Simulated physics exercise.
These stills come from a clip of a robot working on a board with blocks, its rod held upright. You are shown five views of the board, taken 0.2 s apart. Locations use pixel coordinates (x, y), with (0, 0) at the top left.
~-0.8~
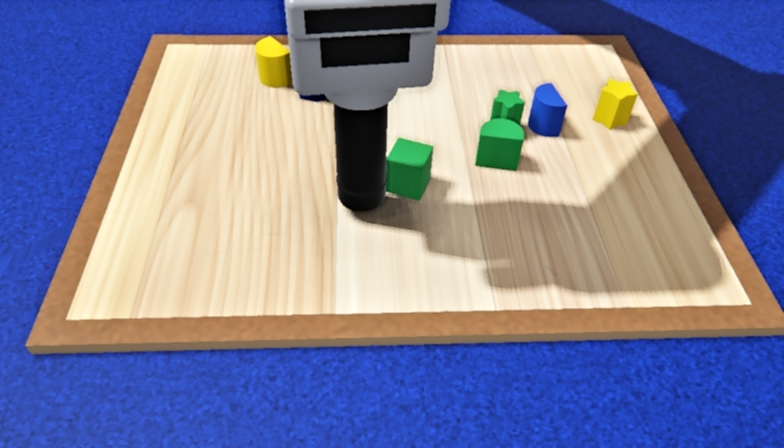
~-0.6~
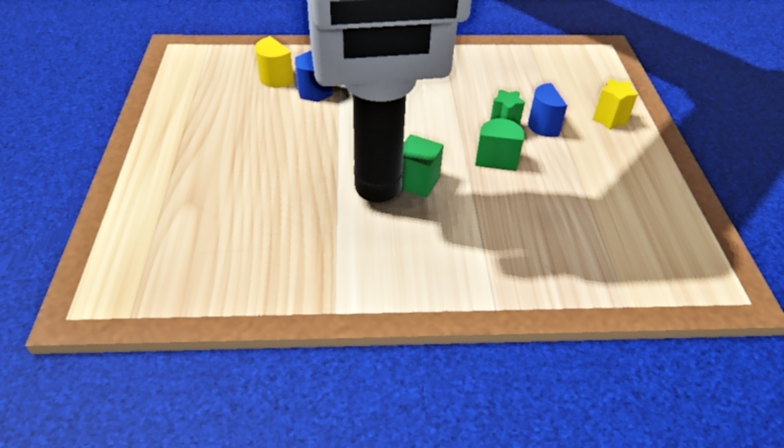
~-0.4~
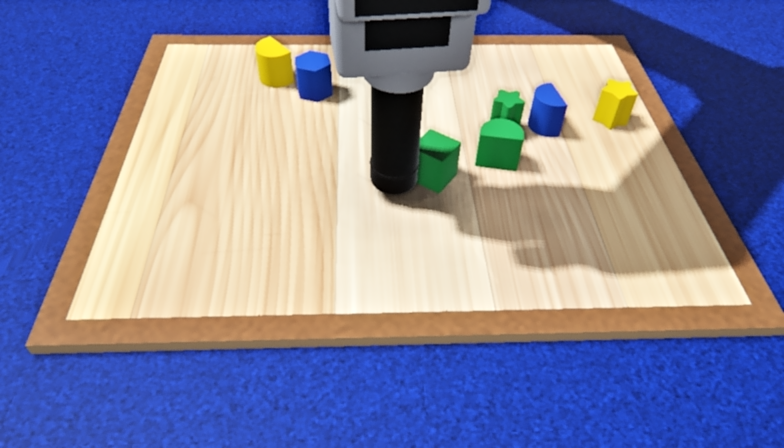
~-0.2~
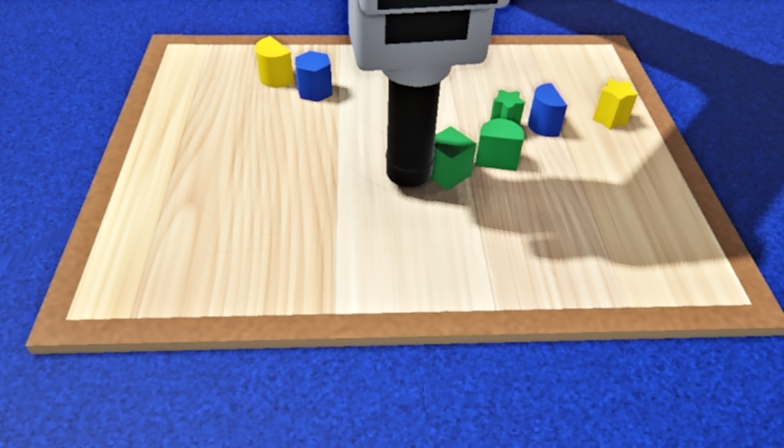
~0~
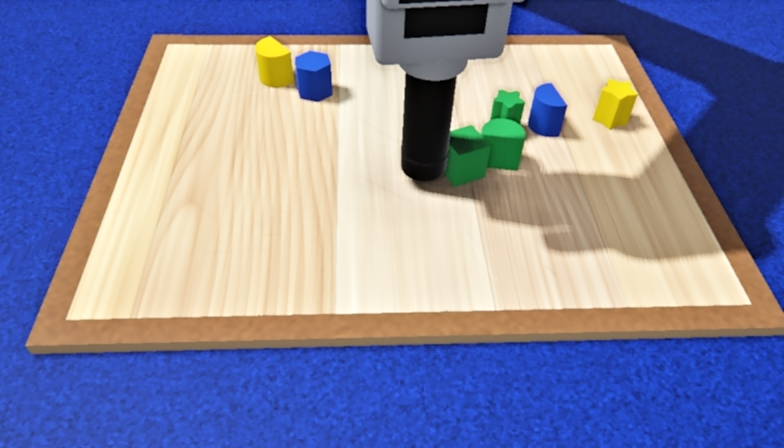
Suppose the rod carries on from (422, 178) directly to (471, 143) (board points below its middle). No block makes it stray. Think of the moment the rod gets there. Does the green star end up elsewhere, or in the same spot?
At the end of the path, the green star remains in its old spot.
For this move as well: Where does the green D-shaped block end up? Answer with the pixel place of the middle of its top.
The centre of its top face lies at (557, 126).
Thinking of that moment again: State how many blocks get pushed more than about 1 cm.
The answer will be two.
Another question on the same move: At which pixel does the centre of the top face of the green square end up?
My best guess is (515, 122).
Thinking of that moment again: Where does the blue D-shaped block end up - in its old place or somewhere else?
Once the rod is done, the blue D-shaped block remains in the old spot.
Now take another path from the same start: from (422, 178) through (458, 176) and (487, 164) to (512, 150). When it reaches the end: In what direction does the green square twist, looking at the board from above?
Rotates clockwise.
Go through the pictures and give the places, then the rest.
Tip of the rod at (362, 197), middles of tops, green square at (410, 152), green D-shaped block at (502, 129), green star at (510, 97), blue D-shaped block at (550, 94), in the first frame.
Rod at (378, 188), green square at (420, 149), in the second frame.
Rod at (394, 180), green square at (436, 144), in the third frame.
Rod at (409, 173), green square at (451, 141), in the fourth frame.
Rod at (423, 168), green square at (466, 139), green D-shaped block at (504, 128), green star at (510, 97), blue D-shaped block at (550, 94), in the fifth frame.
On the path given first. Halfway along, rod at (449, 150); green square at (494, 130), turned 40° clockwise; green D-shaped block at (534, 125), turned 15° anticlockwise.
At the end, rod at (472, 133); green square at (515, 122), turned 55° clockwise; green D-shaped block at (557, 126); green star unmoved; blue D-shaped block unmoved.
